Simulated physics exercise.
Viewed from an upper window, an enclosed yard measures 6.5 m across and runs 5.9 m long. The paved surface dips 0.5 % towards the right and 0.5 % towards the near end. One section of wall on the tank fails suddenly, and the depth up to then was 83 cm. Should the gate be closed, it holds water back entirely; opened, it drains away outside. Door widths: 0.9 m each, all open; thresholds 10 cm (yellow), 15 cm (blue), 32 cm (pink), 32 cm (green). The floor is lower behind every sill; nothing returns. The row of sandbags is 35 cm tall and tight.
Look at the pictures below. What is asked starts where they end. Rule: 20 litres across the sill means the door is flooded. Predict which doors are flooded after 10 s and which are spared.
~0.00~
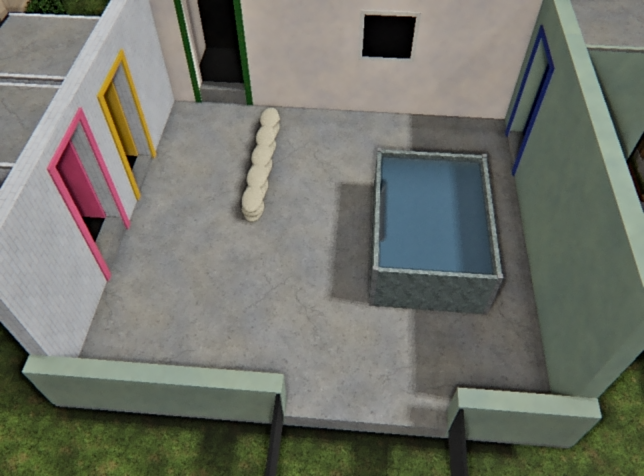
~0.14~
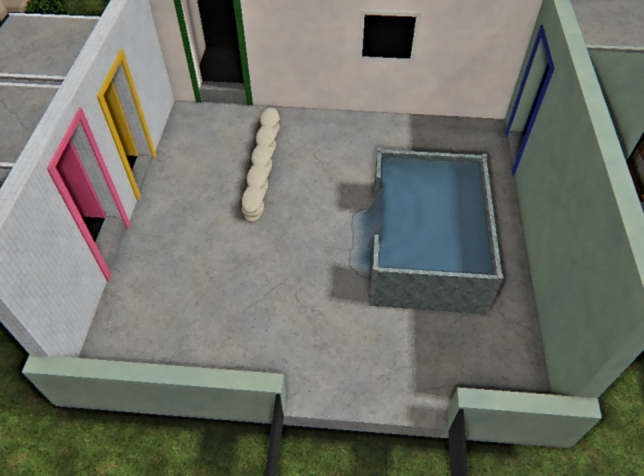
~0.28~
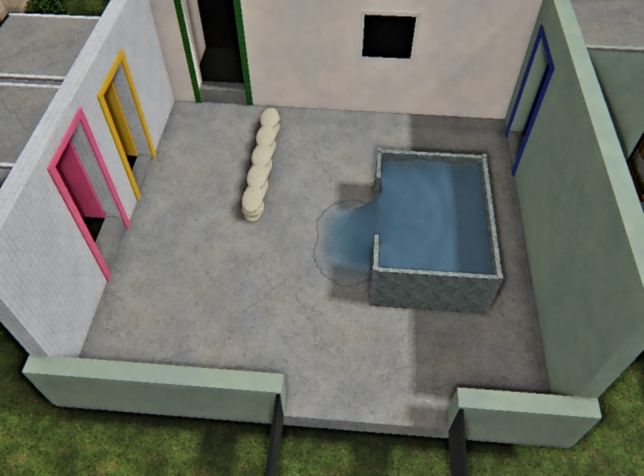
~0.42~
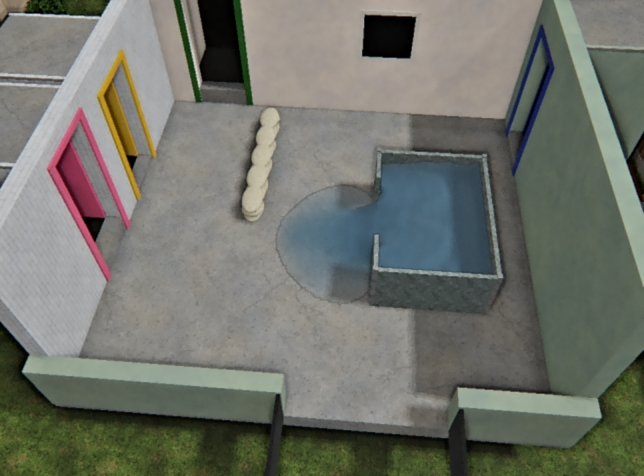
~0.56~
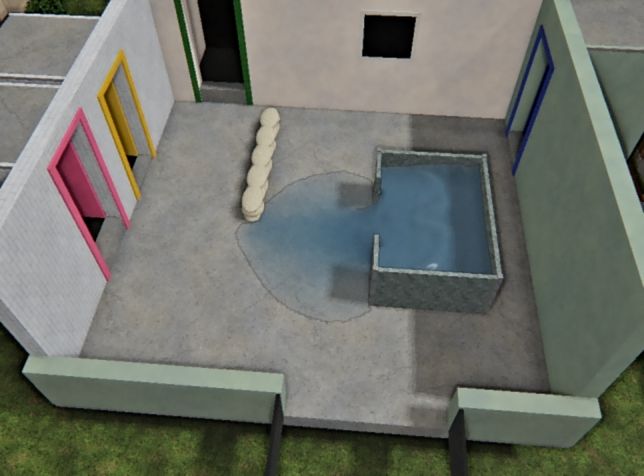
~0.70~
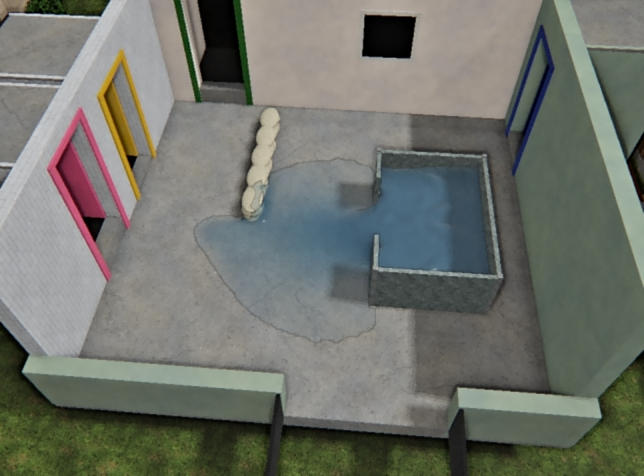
The yellow door is spared, the blue door is spared, the pink door is spared, the green door is spared.
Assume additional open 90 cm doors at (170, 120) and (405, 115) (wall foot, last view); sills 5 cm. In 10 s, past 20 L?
In turn: Beyond it, short of it.
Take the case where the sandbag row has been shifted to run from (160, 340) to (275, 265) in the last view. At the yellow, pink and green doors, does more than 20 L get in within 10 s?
Yellow beyond the limit, pink within the limit, green within the limit.
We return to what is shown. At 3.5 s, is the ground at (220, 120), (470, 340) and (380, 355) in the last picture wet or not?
First spot submerged, second not yet wet, third not yet wet.
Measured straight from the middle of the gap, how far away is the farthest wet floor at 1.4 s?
About 4.4 m.
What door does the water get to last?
Blue.
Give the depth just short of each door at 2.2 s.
You'd see yellow at 7 cm, blue at 0 cm, pink at 29 cm and green at 2 cm.
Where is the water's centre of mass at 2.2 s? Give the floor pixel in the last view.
The water is centred near (325, 242).
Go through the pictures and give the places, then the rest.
Still water, 83 cm deep, in the tank at (433, 212), in the first frame.
The front is at (365, 212), 0.6 m from the gap at (377, 232); 0.2 m2 of floor is under water; 83 cm left at the back of the tank, in the second frame.
Water pours out at (376, 233) and has run 1.0 m, to (324, 218); typically 13 cm deep outside, 80 cm at the tank's back, in the third frame.
Water pours out at (376, 233) and has run 1.5 m, to (281, 241); typically 9 cm deep outside, 72 cm at the tank's back, in the fourth frame.
Water pours out at (376, 234) and has run 2.2 m, to (242, 230); typically 7 cm deep outside, 71 cm at the tank's back, in the fifth frame.
The front is at (200, 236), 2.8 m from the gap at (377, 232); 6.2 m2 of floor is under water; 68 cm left at the back of the tank, in the sixth frame.
After 1.4 s water covers 40 % of the floor and is deepest (44 cm) near (264, 209); yellow door not reached, blue door not reached, pink door 33 cm at the sill, 0 L in, green door not reached.
After 2.2 s water covers 45 % of the floor and is deepest (49 cm) near (71, 380); yellow door 7 cm at the sill, 0 L in, blue door not reached, pink door 29 cm at the sill, 1 L in, green door 2 cm at the sill, 0 L in.
After 3.5 s water covers 65 % of the floor and is deepest (26 cm) near (71, 380); yellow door 6 cm at the sill, 0 L in, blue door 4 cm at the sill, 0 L in, pink door 17 cm at the sill, 2 L in, green door 3 cm at the sill, 0 L in.
After 6.0 s water covers 95 % of the floor and is deepest (17 cm) near (256, 148); yellow door 6 cm at the sill, 0 L in, blue door 11 cm at the sill, 0 L in, pink door 14 cm at the sill, 2 L in, green door 13 cm at the sill, 0 L in.
After 10.0 s water covers 95 % of the floor and is deepest (12 cm) near (522, 270); yellow door 8 cm at the sill, 1 L in, blue door 8 cm at the sill, 0 L in, pink door 7 cm at the sill, 2 L in, green door 7 cm at the sill, 0 L in.
